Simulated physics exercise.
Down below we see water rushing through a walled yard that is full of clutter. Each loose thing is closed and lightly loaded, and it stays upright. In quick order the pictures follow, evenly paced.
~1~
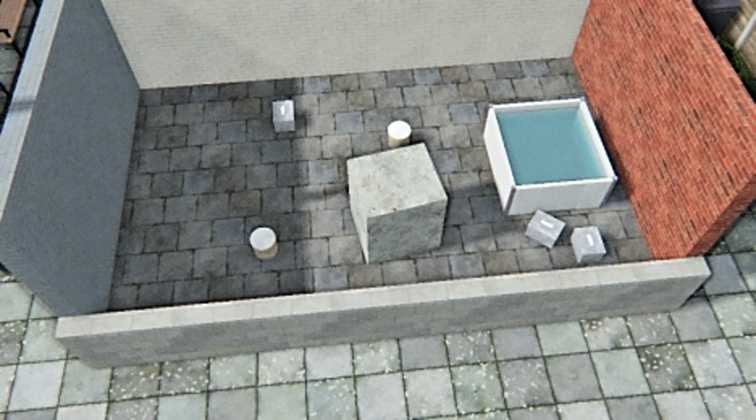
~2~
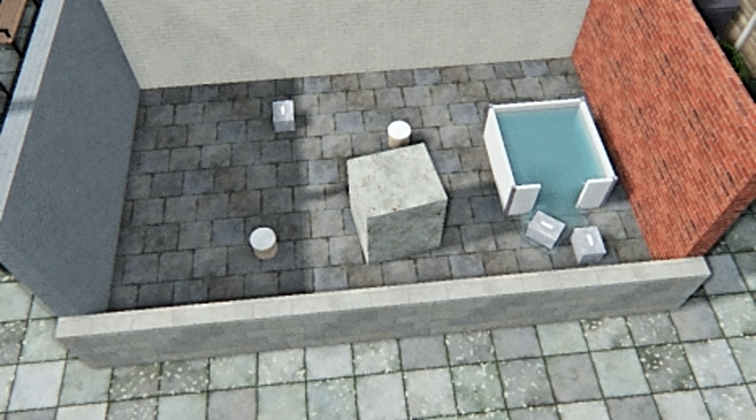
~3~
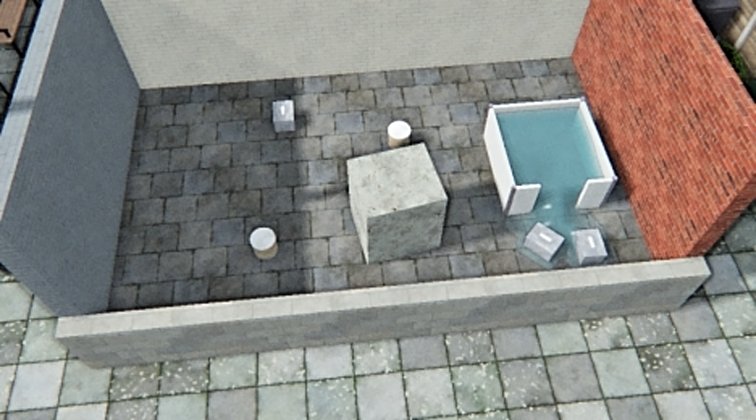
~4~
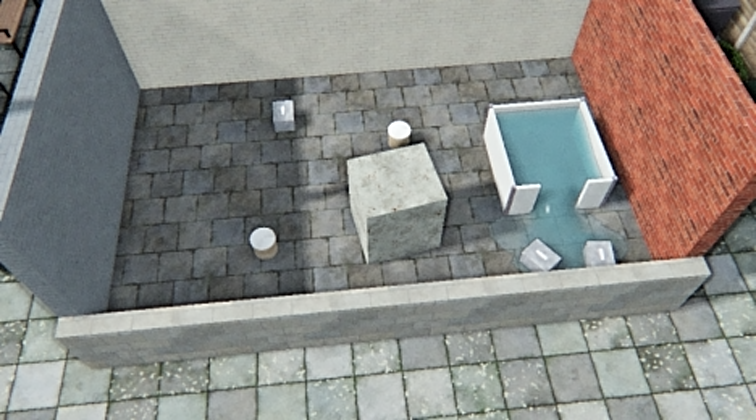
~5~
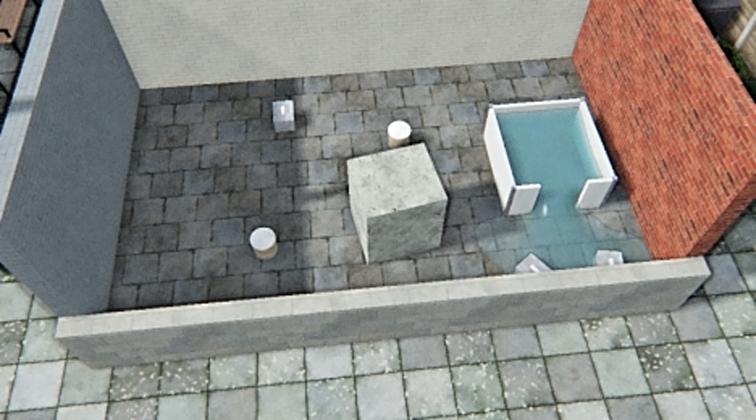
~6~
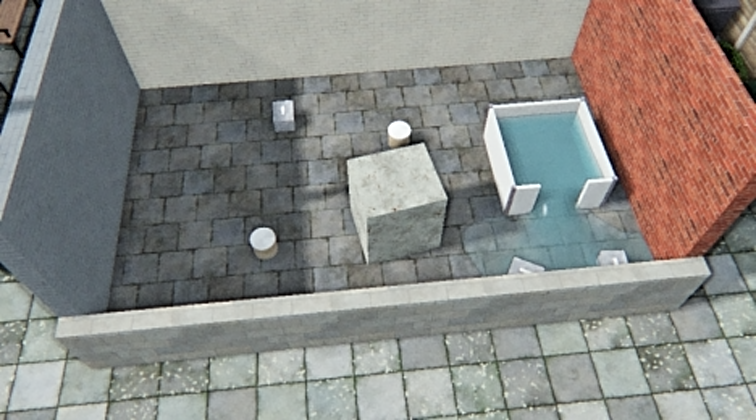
At first, a white-walled tank of water stands closed in a walled, paved yard, with two pale boxes just in front. Its near side opens and water pours out across the paving, pushing both boxes toward the low front wall and slightly apart, while the other objects stay put.
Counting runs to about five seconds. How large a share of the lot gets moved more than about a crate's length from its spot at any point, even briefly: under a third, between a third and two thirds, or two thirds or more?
The portion moved well away stays in the middle third.
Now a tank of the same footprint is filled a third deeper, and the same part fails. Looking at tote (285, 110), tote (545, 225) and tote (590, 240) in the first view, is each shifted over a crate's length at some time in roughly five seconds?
Taking them as listed, the first stopped before it, the second reached the mark and the third reached the mark.
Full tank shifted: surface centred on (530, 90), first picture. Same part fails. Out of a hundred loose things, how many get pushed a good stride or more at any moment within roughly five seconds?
By my count it is some 40 %.
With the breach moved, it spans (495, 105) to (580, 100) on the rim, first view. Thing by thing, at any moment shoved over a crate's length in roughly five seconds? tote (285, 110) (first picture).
Travels that far.
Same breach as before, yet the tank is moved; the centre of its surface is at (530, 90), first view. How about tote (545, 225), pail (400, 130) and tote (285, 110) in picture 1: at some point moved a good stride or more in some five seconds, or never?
In order: Went well off, remained close by, remained close by.
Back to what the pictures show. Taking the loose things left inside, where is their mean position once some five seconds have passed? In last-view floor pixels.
Centre estimate: Around (357, 174).
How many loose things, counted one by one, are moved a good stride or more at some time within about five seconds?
Count: 2.
A moment on, 2 of 5 are well off their spots; 1 afloat.
Next, 2 of 5 are well off their spots; 1 afloat.
Later, 2 of 5 are well off their spots; 1 afloat.
In the end, 2 of 5 are well off their spots, and 2 have been at some point; 0 afloat.
